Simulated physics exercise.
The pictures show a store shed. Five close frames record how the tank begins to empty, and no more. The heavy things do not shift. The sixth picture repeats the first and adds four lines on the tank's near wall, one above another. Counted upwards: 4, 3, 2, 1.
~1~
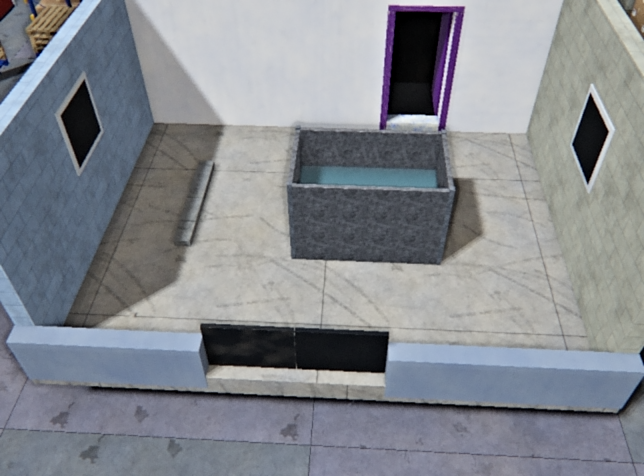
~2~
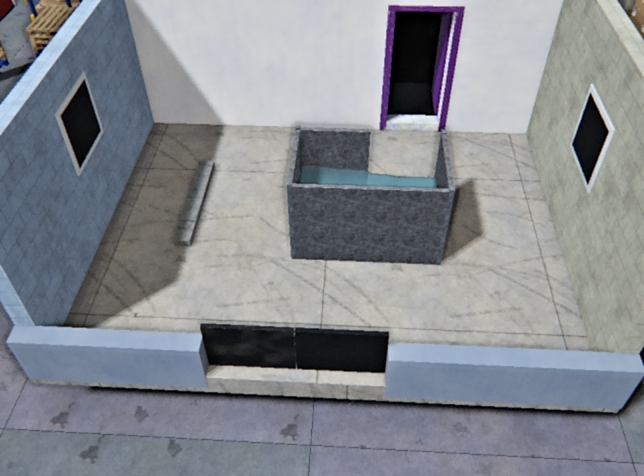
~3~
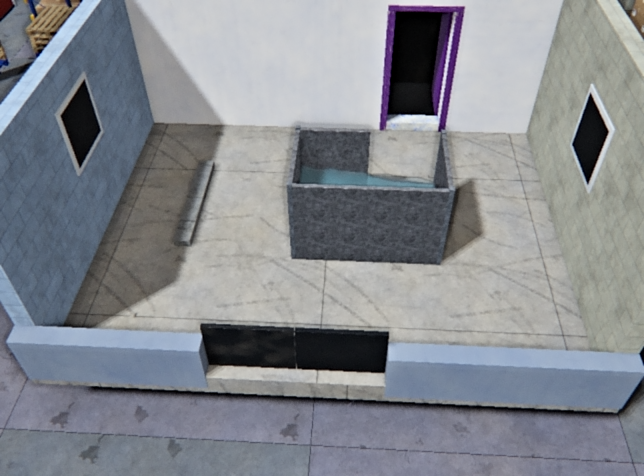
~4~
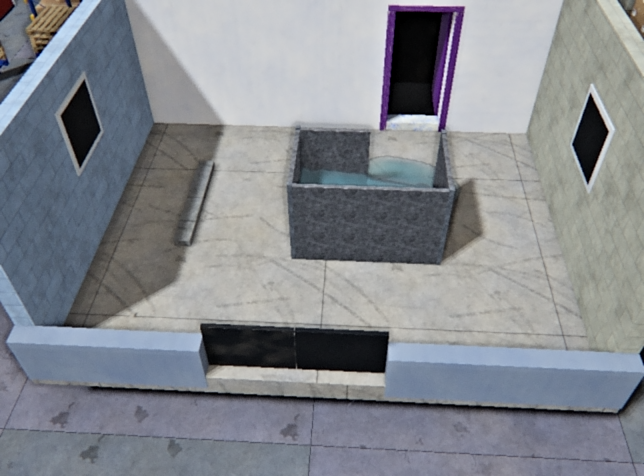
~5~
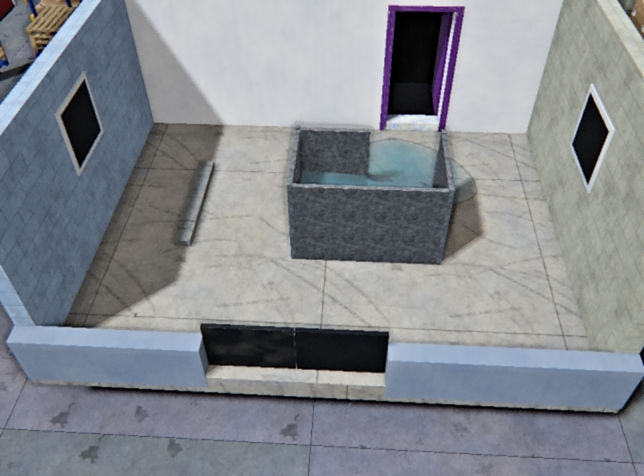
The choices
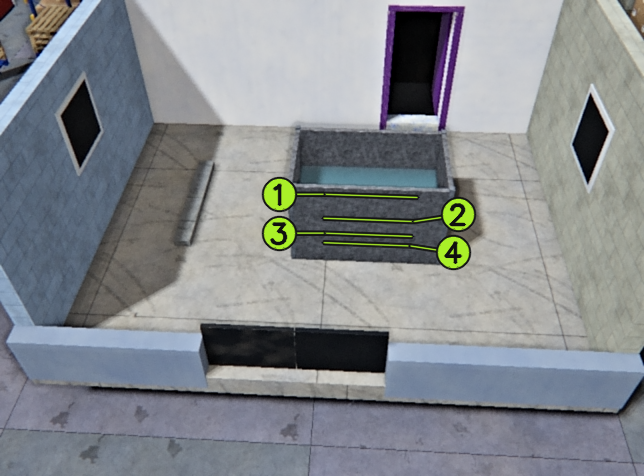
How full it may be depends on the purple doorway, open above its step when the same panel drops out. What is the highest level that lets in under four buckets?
That is level 4.
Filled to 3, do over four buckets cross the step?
Yes, it does.
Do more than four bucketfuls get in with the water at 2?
Yes, that goes wrong.
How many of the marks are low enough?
One of them.
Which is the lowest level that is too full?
3.
On the marked copy, 1 at (370, 195); 2 at (368, 219); 3 at (367, 234); 4 at (367, 244); from the bottom up 4, 3, 2, 1.
Choosing 1, dozens of bucketfuls pour in.
Choosing 2, dozens of bucketfuls pour in.
Choosing 3, about 10 bucketfuls get in.
Choosing 4, a bucket or two gets in.
